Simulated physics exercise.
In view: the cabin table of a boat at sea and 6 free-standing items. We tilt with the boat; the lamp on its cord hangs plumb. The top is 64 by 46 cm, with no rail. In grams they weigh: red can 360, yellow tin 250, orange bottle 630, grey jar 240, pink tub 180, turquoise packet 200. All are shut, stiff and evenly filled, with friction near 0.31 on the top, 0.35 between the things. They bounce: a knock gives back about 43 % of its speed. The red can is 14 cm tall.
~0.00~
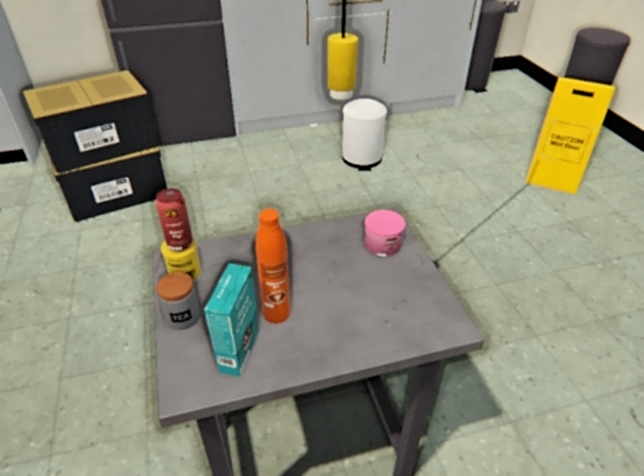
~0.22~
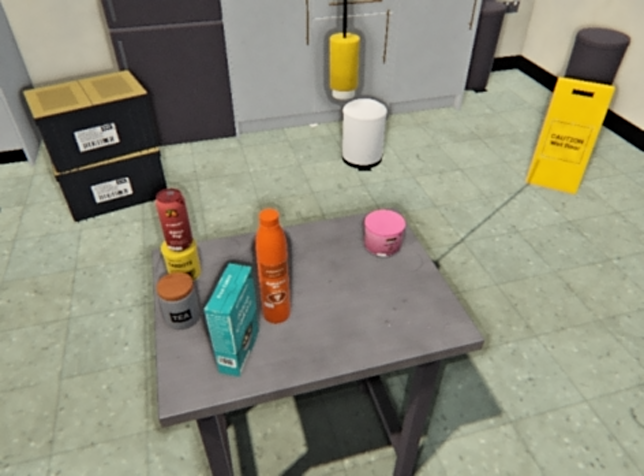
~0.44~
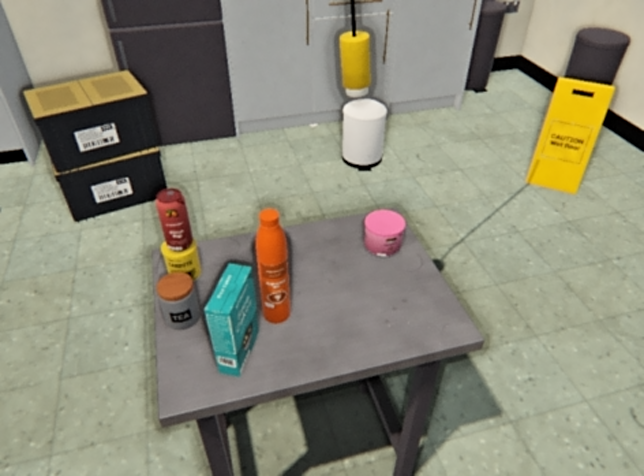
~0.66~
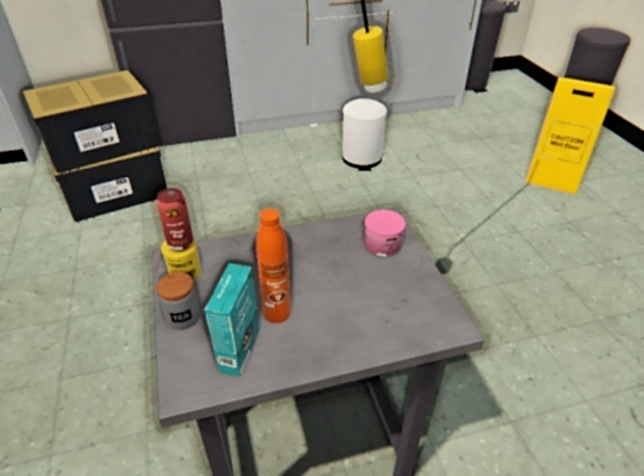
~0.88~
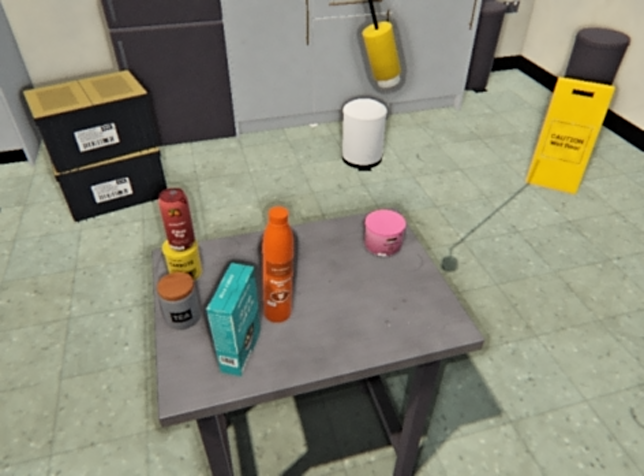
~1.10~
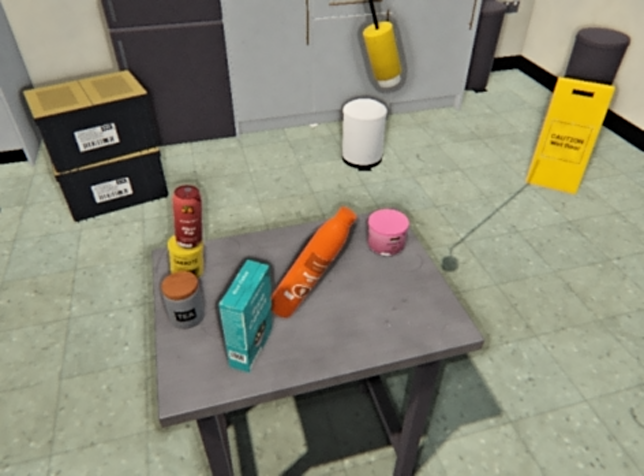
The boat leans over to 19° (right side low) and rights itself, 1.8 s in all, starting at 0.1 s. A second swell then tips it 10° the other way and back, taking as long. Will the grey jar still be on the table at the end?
The grey jar is still on the table.
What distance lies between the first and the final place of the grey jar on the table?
About 3 cm.
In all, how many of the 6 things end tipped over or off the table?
In all, 4.
By 1.20 s, heel 17°, right side down; grey jar 2 cm from its spot near (187, 300); orange bottle rocked 70° off its seat; red can rocked 17° off its seat.
By 1.40 s, heel 11°, right side down; grey jar 3 cm from its spot near (192, 299); red can rocked 69° off its seat; orange bottle on its side.
By 1.50 s, heel 8°, right side down; grey jar 3 cm from its spot near (192, 299); red can on its side; orange bottle on its side.
By 1.70 s, heel 2°, right side down; grey jar 3 cm from its spot near (192, 299); red can on its side; orange bottle on its side.
When it is over (4.2 s), lying over on the table, red can, yellow tin, orange bottle and turquoise packet; the other 2 within 5 cm of the start. In the last view, grey jar near (191, 299).
